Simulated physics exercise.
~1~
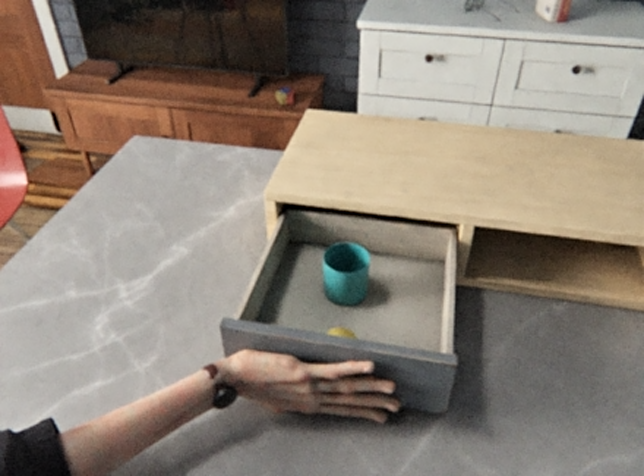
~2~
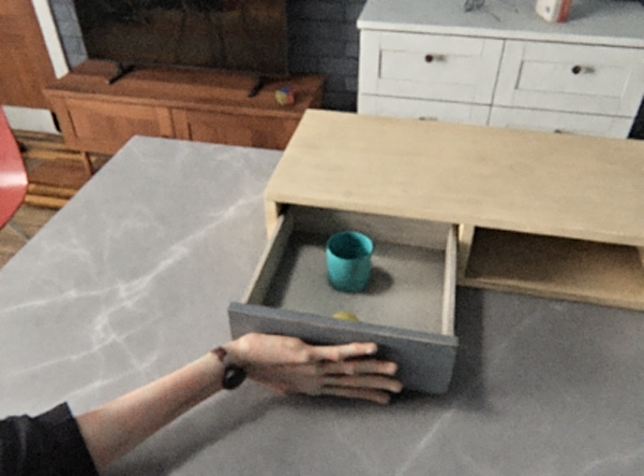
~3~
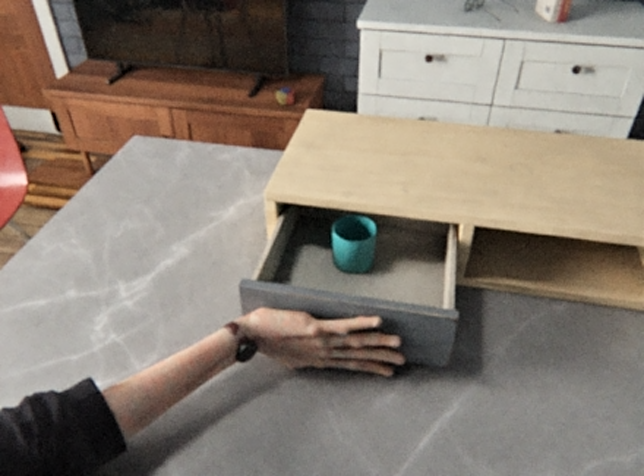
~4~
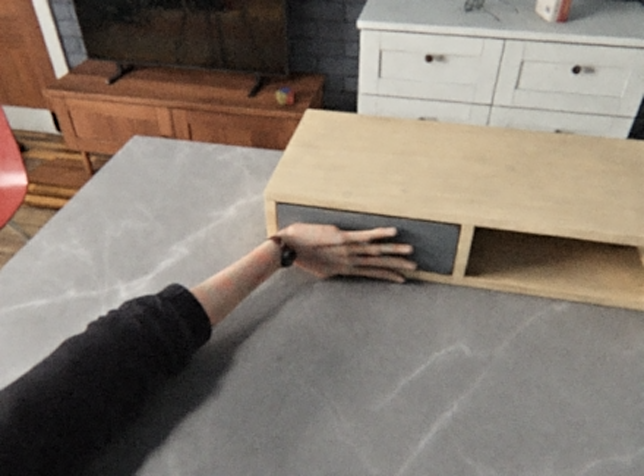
At first, a small drawer with a dark grey front sits open from a pale wooden chest on a marbled grey table, holding a turquoise beaker and, near its front, a yellow lemon. A hand reaching in from the left rests its fingers flat against the drawer front. It pushes the drawer steadily inward, and the beaker and lemon travel along with it. With the drawer about half in, the lemon is hidden behind the front panel while the beaker still shows. The hand keeps pushing until the drawer shuts flush, concealing everything inside, with the palm still against it.
